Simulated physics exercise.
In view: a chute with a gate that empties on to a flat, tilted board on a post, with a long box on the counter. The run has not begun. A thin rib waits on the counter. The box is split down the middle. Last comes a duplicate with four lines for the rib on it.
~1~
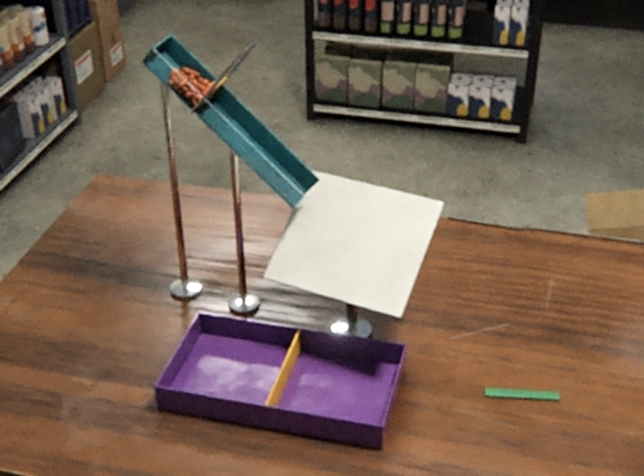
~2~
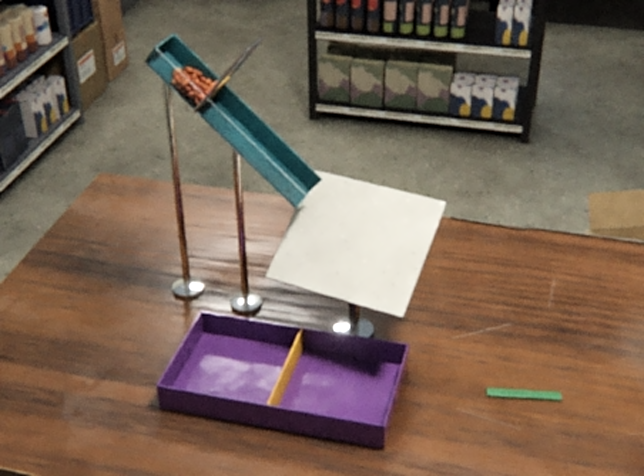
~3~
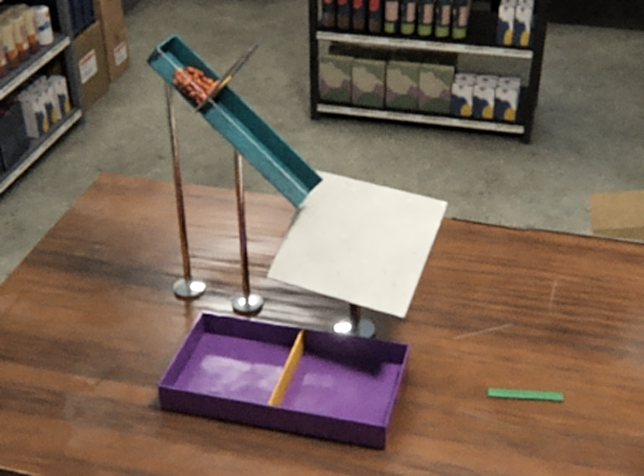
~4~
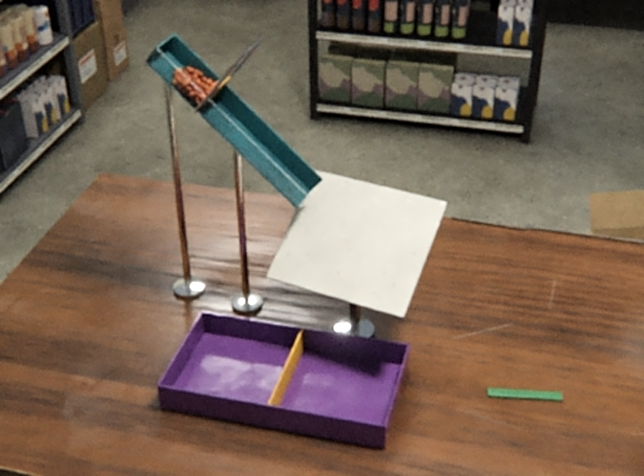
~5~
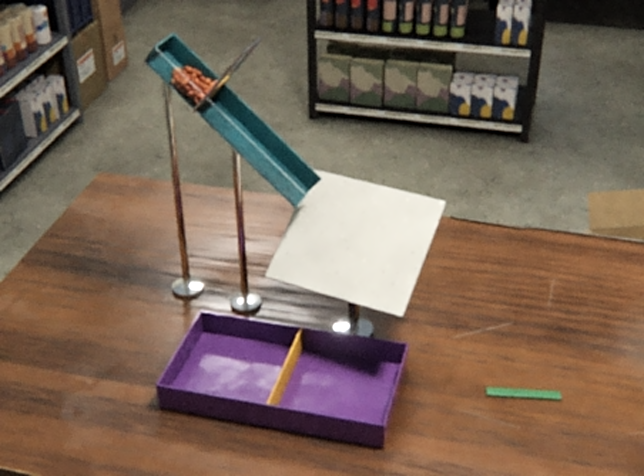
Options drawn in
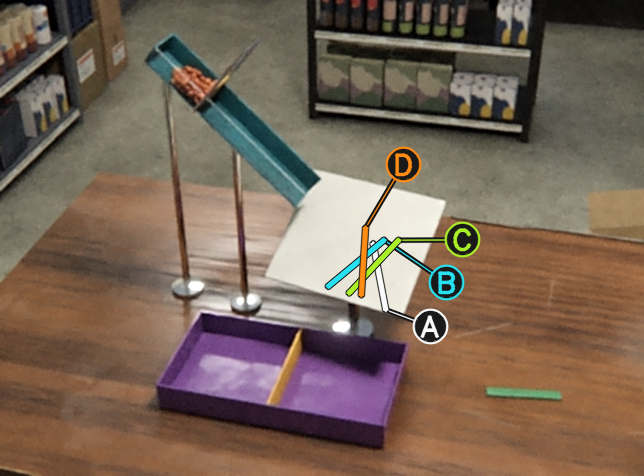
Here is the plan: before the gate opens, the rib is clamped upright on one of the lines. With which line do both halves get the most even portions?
Choose B.
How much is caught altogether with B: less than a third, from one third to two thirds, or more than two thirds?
Line B gives more than two thirds.
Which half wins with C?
Right.
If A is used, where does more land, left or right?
More lands on the right.
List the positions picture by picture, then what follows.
The first frame shows load behind the gate at (195, 87), clay pellets; lip of the chute at (301, 200), sloping fairly steeply.
The second frame shows middle of the board at (355, 240), tilted fairly steeply; middle of its low edge at (332, 296); of its high edge at (377, 185).
The third frame shows front corners of the box at (158, 385) and (385, 426); front end of its middle wall at (269, 405); gate still shut at (220, 86).
The fourth frame shows middle of the load at (198, 87); lip at (304, 200).
The fifth frame shows middle of the load at (197, 86); lip at (303, 199).
On the marked copy, line A from (373, 243) to (385, 309); line B from (384, 240) to (328, 286); line C from (398, 240) to (349, 292); line D from (365, 227) to (361, 294).
With A, of what is caught, a stray few in the left half, nearly all in the right.
With B, of what is caught, about two thirds in the left half, about a third in the right.
With C, of what is caught, a stray few in the left half, nearly all in the right.
With D, of what is caught, a stray few in the left half, nearly all in the right.
